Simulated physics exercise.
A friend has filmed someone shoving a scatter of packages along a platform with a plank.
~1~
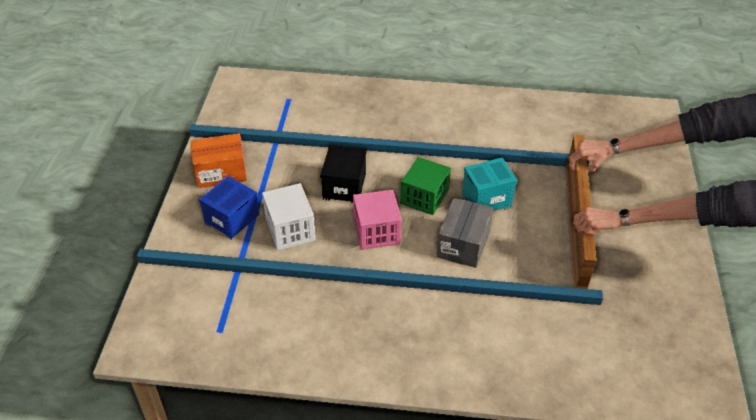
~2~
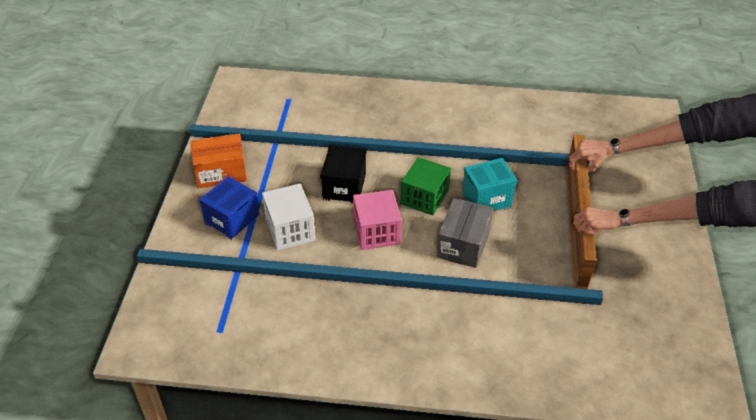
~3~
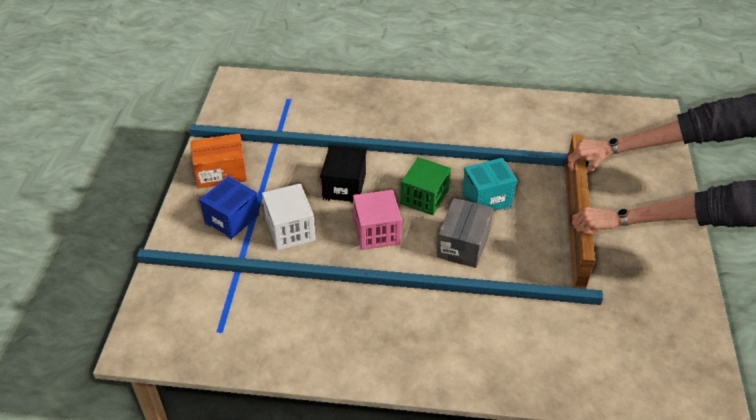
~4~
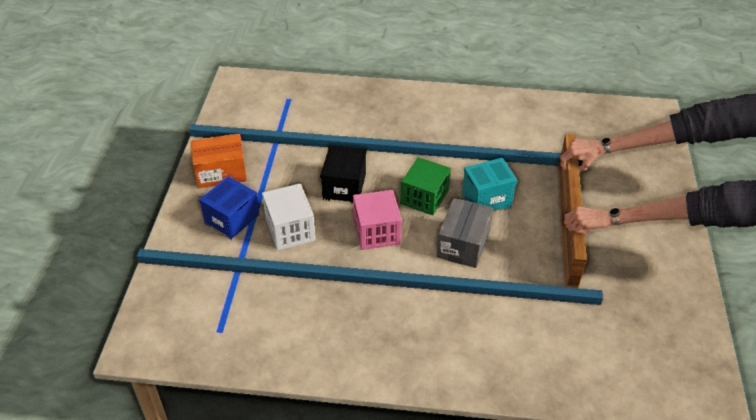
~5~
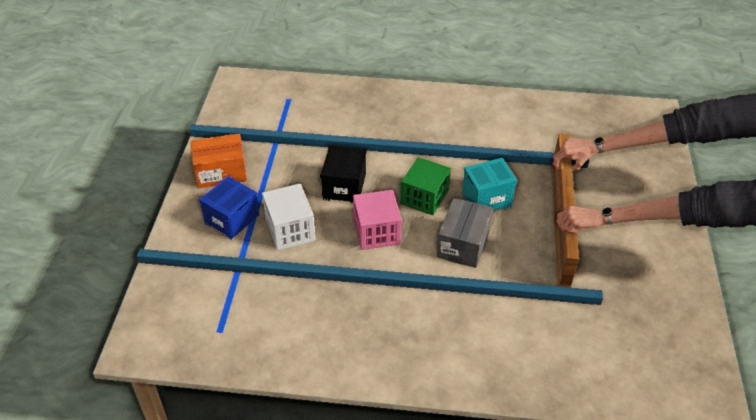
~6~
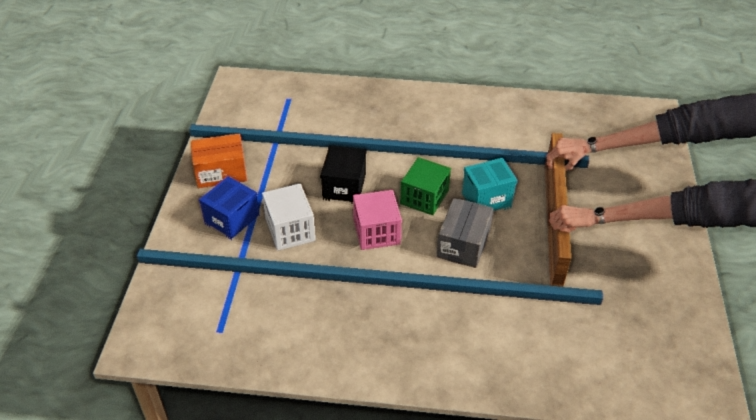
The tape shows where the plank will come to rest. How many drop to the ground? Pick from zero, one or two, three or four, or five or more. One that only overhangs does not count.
In the end the number that fall off is three or four.
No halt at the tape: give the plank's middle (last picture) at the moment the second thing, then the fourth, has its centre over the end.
At (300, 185) for the second, at (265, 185) for the fourth.
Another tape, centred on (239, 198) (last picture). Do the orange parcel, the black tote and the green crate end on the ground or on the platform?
The orange parcel drops off; the black tote tumbles off; the green crate does not fall.
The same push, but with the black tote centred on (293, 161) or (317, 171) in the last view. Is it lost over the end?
In turn it comes down; drops off.
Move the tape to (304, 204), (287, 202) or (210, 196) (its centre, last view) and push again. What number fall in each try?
Try by try, 1, 2 and 6.
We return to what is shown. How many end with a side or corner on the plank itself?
In contact: 2.
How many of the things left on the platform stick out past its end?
It comes to 0.
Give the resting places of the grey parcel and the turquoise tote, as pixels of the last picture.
The grey parcel stops around (229, 215); the turquoise tote around (245, 161).
Soon after, none off yet; orange parcel at rest near (219, 161); blue tote at rest near (230, 208); white crate at rest near (289, 217).
In the end, the number that fall off is three or four; gone, black tote, white crate, blue tote and orange parcel.
